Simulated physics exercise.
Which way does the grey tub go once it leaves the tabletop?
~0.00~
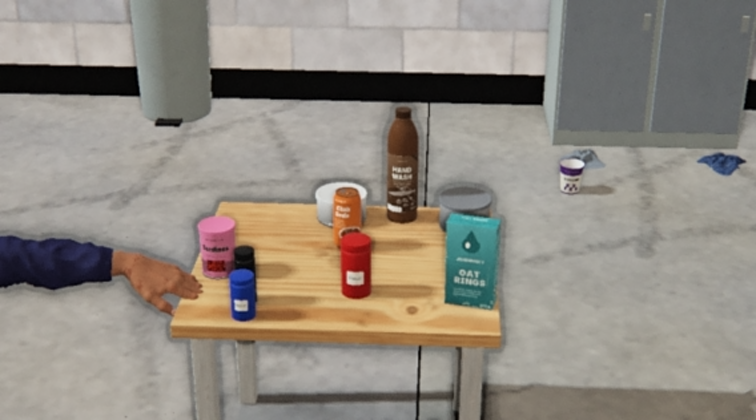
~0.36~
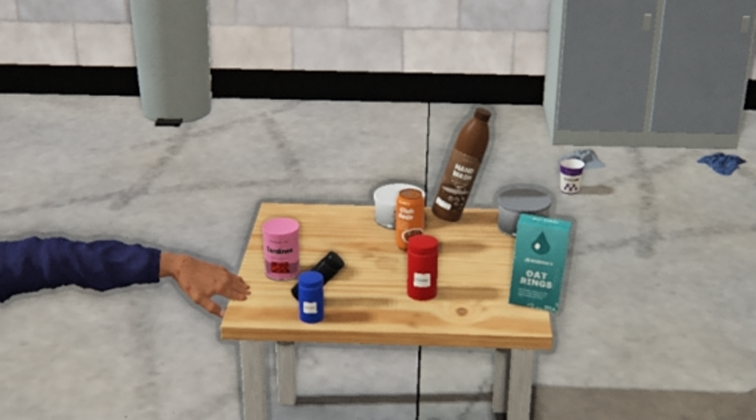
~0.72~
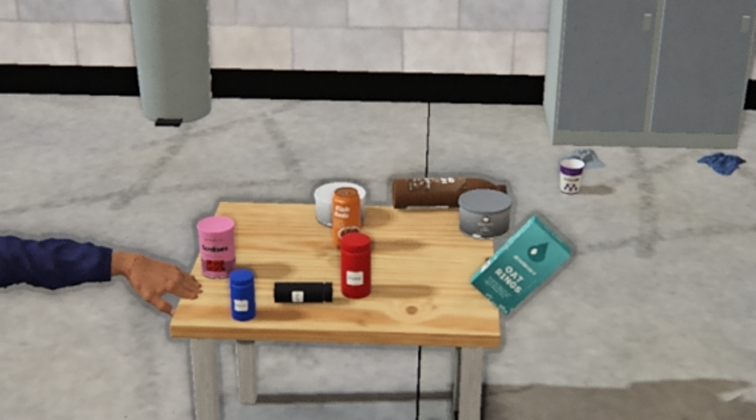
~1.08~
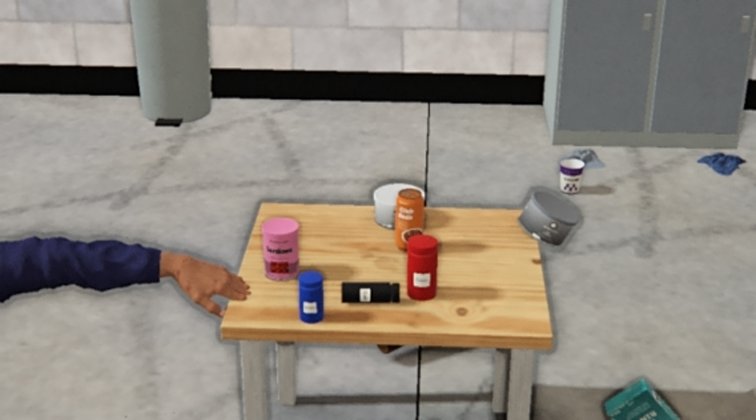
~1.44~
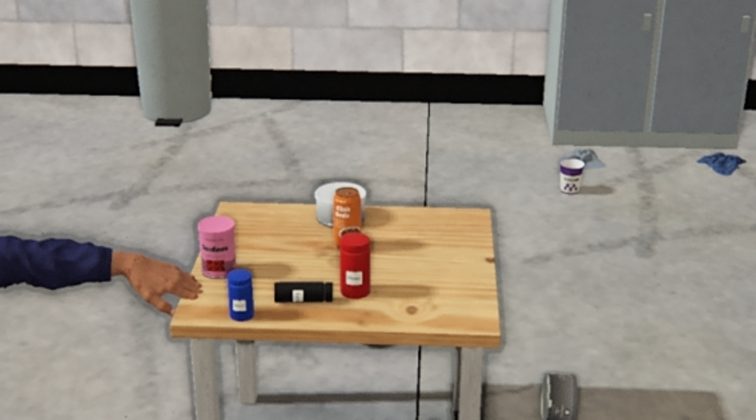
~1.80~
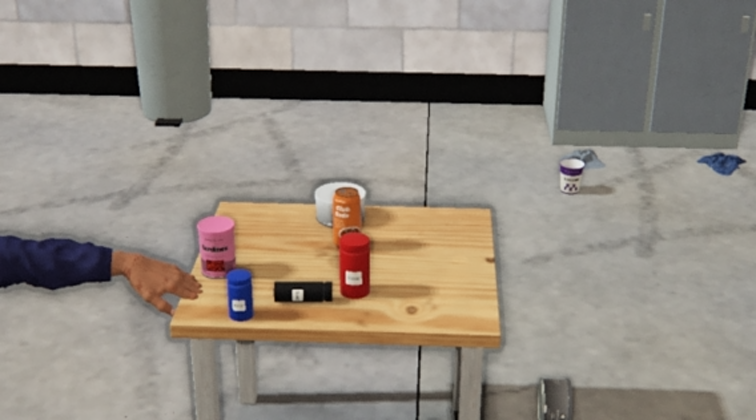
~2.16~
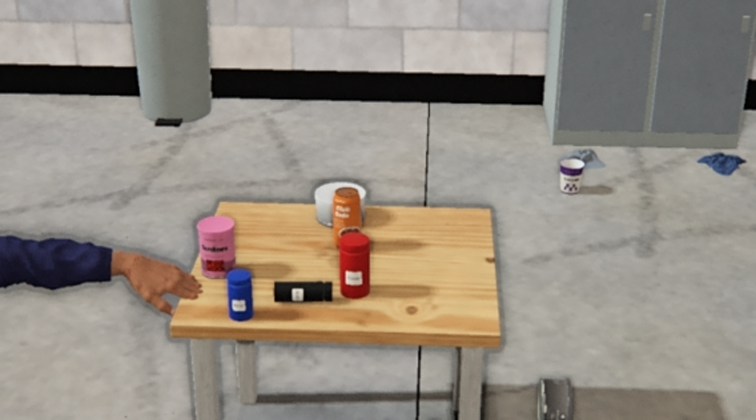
The grey tub moves down, dropping from the right side of the table to the floor.
